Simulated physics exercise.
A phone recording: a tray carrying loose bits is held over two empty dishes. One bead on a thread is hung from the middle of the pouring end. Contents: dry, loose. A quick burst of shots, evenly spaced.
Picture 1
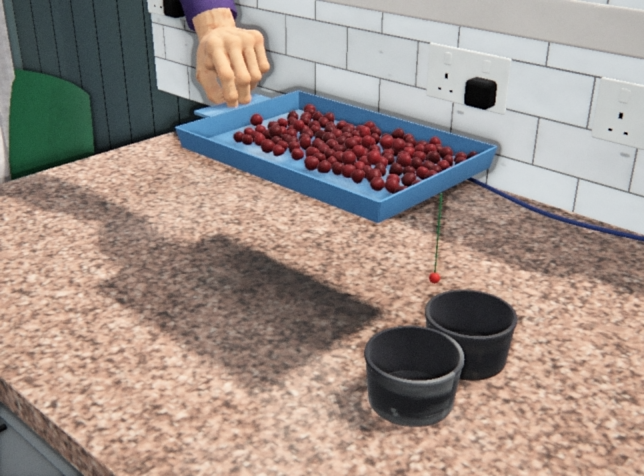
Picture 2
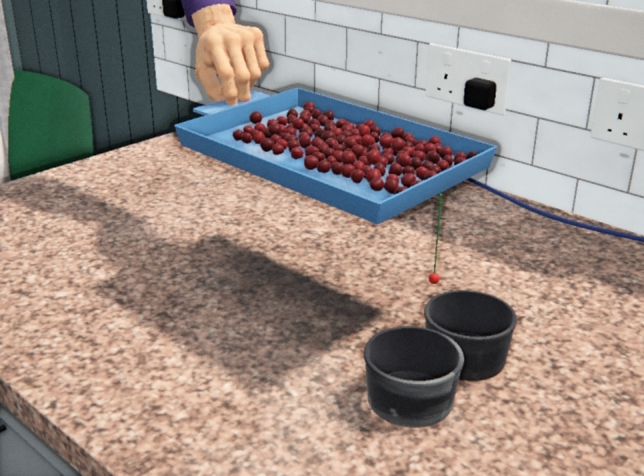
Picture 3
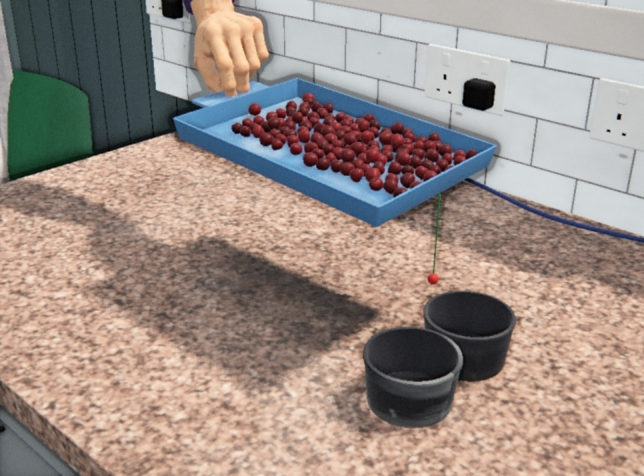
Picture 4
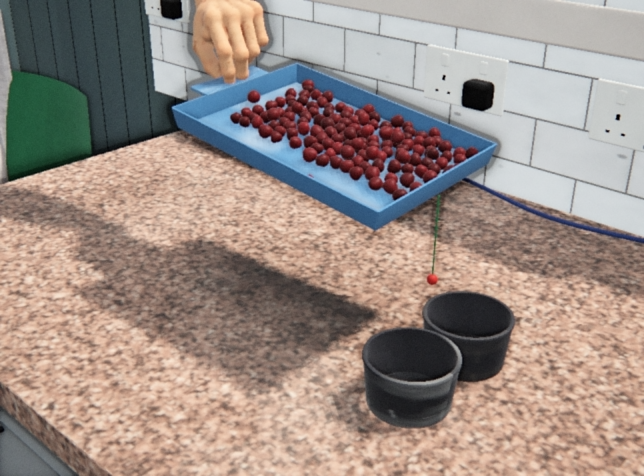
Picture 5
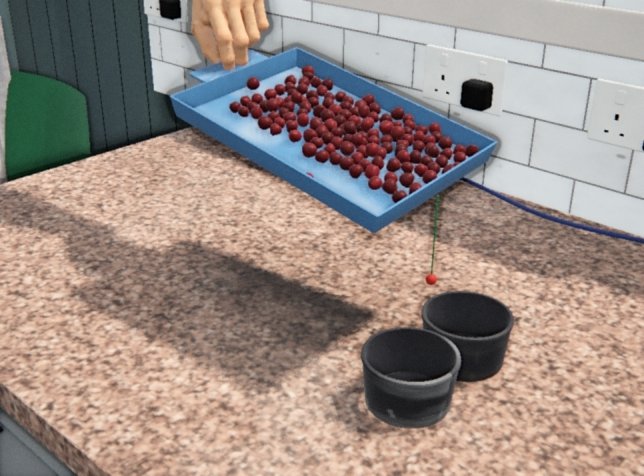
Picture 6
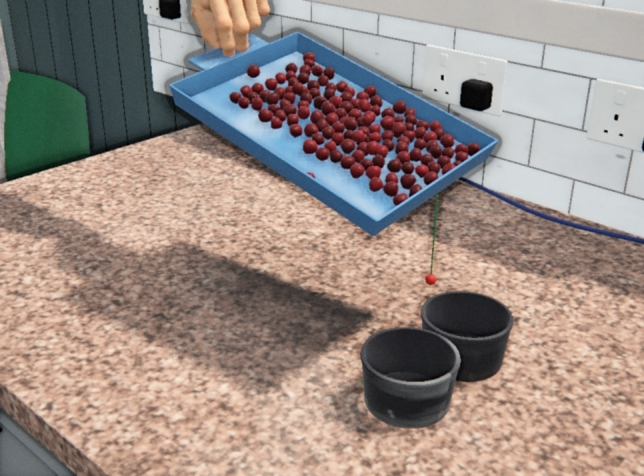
A blue tray of small dark red fruits, gripped at its far left end by a hand, starts nearly level above a speckled counter with two empty dark dishes. The hand rises and the tray slants gradually more steeply, its near corner dipping slightly, while the red bead hanging below stays almost still.
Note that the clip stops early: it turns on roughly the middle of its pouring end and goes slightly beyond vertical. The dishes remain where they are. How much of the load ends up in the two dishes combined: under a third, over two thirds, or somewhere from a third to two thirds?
Combined, the dishes end up with from a third to two thirds.
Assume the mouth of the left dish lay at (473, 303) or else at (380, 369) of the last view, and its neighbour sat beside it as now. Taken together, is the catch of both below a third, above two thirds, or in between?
The earlier try, less than a third; the later try, in the middle band.
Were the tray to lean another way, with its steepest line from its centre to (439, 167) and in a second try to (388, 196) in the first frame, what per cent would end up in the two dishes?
About 10 and 70 percent.
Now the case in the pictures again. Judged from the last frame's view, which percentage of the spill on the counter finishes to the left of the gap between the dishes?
I'd say some 80 in a hundred.
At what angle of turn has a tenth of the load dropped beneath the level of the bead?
That happens at close to 100 degrees.
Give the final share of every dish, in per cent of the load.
50 per cent goes to the left dish and 10 per cent to the right dish.
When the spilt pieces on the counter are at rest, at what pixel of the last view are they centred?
Centre: Close to (370, 361).
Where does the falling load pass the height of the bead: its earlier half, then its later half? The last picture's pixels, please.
I'd say around (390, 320) at first, then around (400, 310).
Just after the last frame, tray tipped steeply; almost all on the tray; just a few in the air.
A moment on, tray tipped right over; almost all on the tray; just a few in the left dish; just a few outside both; just a few in the air.
Further on, tray tipped past a quarter turn; roughly half in the left dish; about a tenth in the right dish; roughly half outside both.
When it is over, tray tipped past a quarter turn; roughly half in the left dish; about a tenth in the right dish; roughly half outside both.
